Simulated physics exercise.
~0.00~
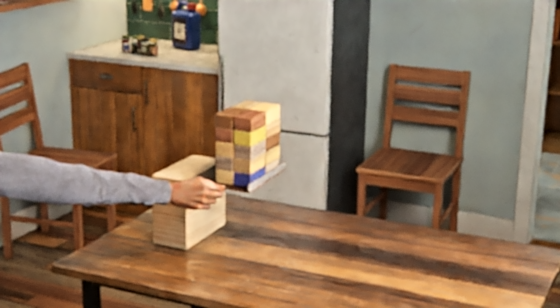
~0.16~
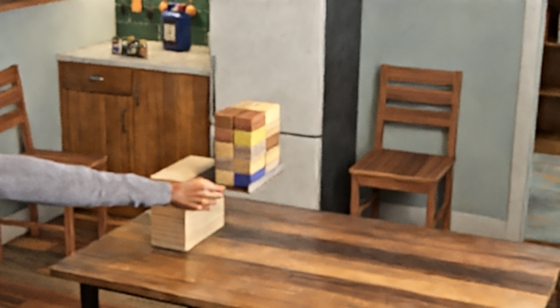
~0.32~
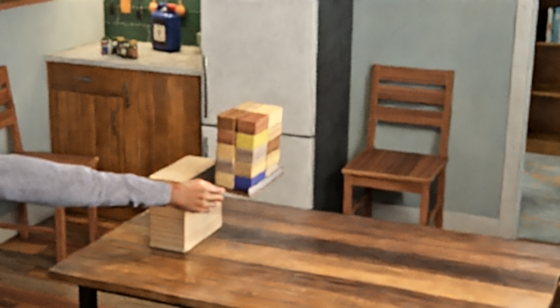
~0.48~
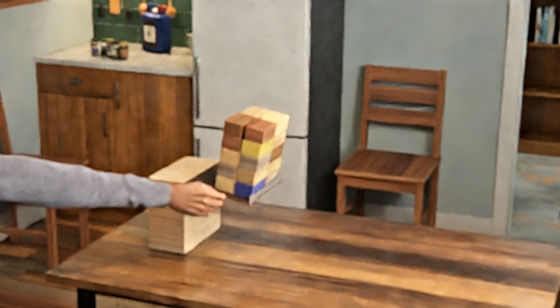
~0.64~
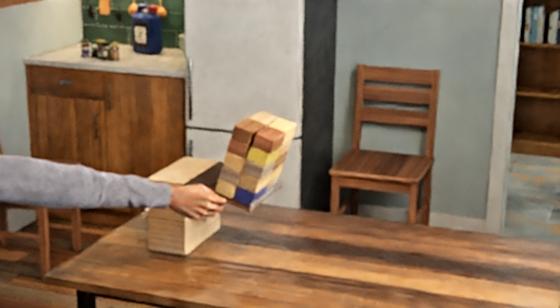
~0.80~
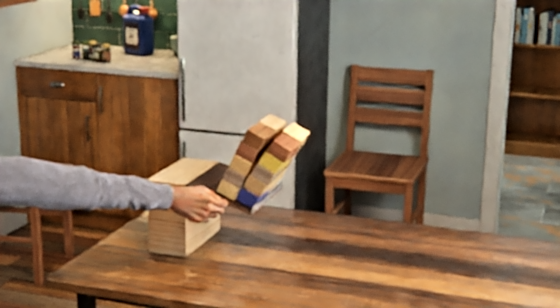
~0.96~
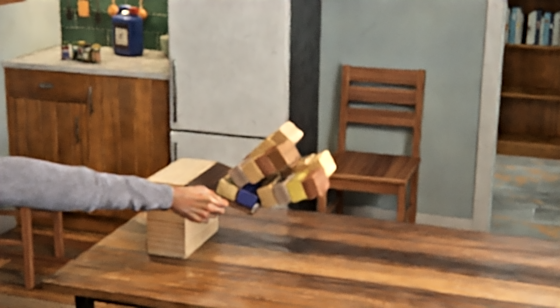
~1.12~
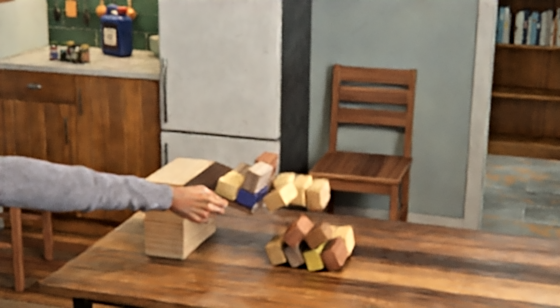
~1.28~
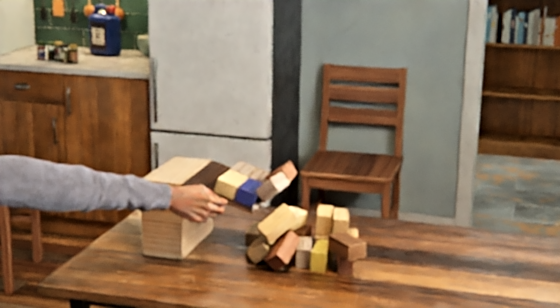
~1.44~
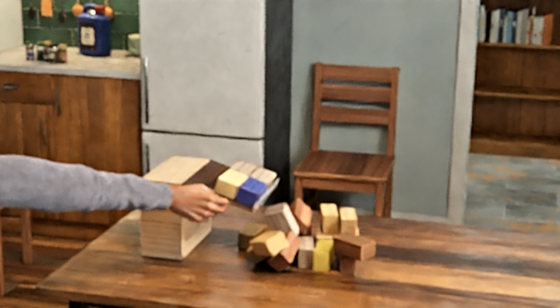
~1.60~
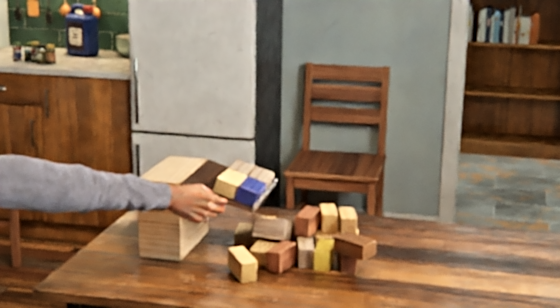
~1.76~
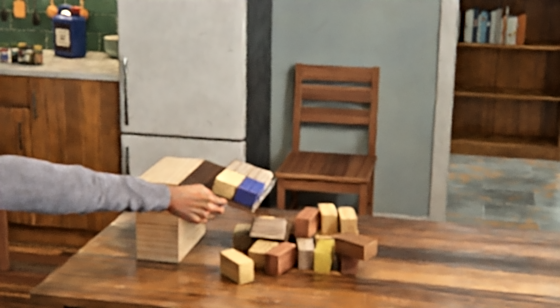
A stack of wooden blocks toppled to the right off a small tilting tray beside an outstretched arm, tumbling into a scattered heap on the table, while a few blocks, including the blue one, stayed on the sloping tray.
